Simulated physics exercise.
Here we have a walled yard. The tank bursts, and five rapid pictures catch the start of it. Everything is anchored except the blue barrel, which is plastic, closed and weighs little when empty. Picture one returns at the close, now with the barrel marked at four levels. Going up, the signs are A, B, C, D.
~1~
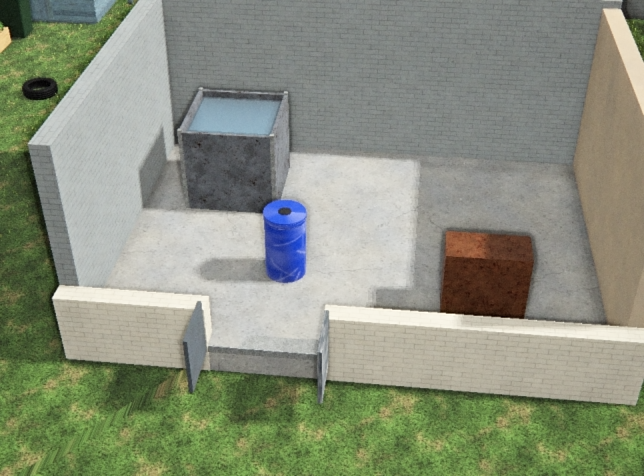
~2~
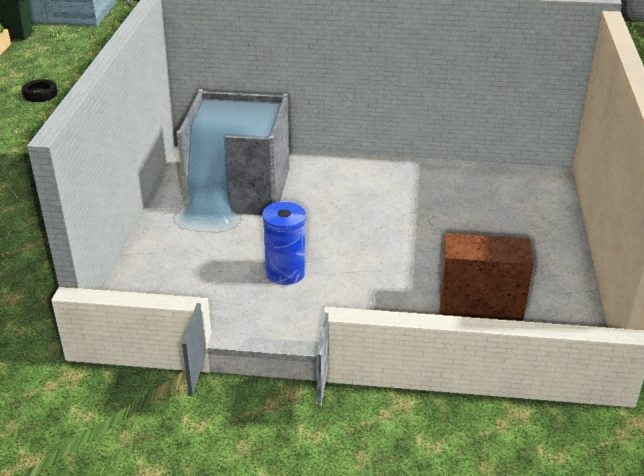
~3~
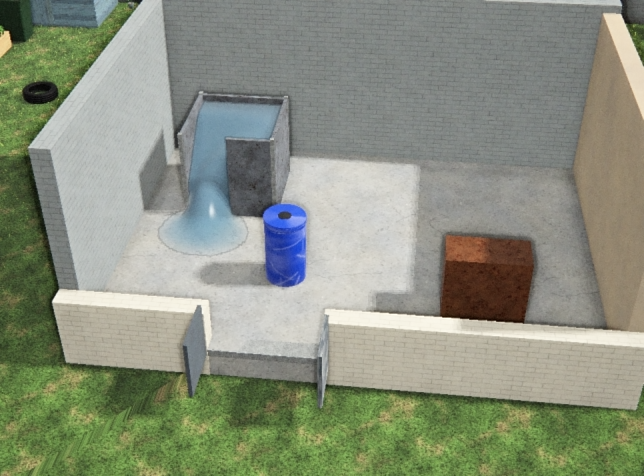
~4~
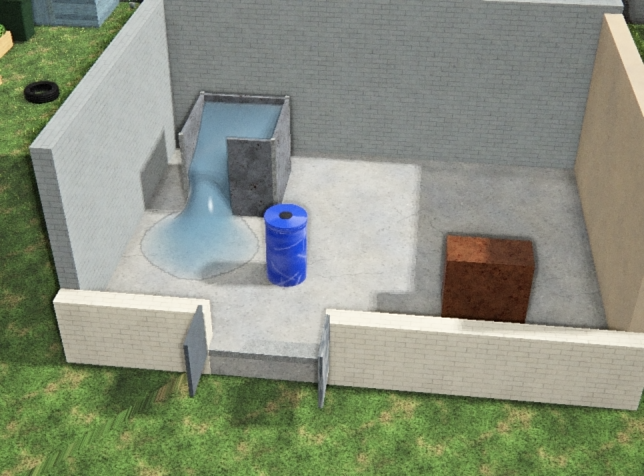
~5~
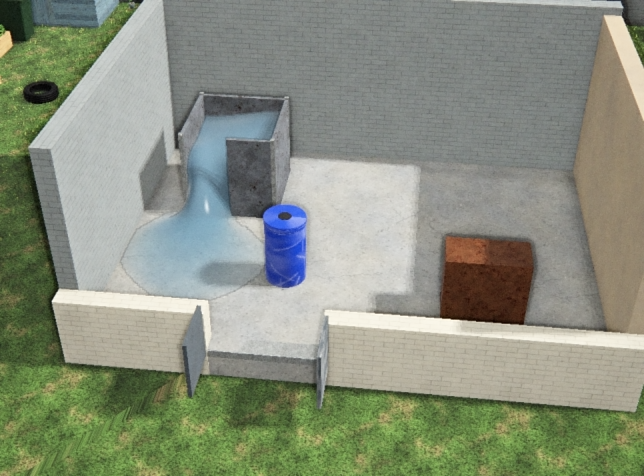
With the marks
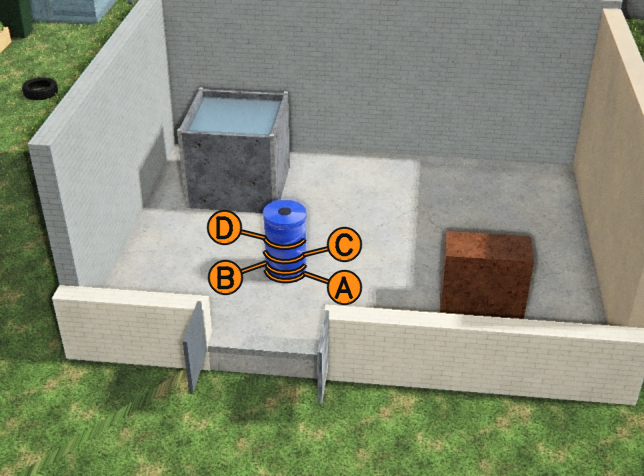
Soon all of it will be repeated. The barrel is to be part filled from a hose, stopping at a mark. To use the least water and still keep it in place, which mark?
Use mark B.
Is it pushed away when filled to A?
Yes, it does.
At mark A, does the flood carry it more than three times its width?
No, less.
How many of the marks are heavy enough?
Three.
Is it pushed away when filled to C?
No, not at all.
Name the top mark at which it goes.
The answer is A.
In orange, A at (283, 280); B at (283, 272); C at (282, 261); D at (282, 247); from the bottom up A, B, C, D.
If A is chosen, it is pushed about its own width away.
If B is chosen, it does not move.
If C is chosen, it does not move.
If D is chosen, it does not move.
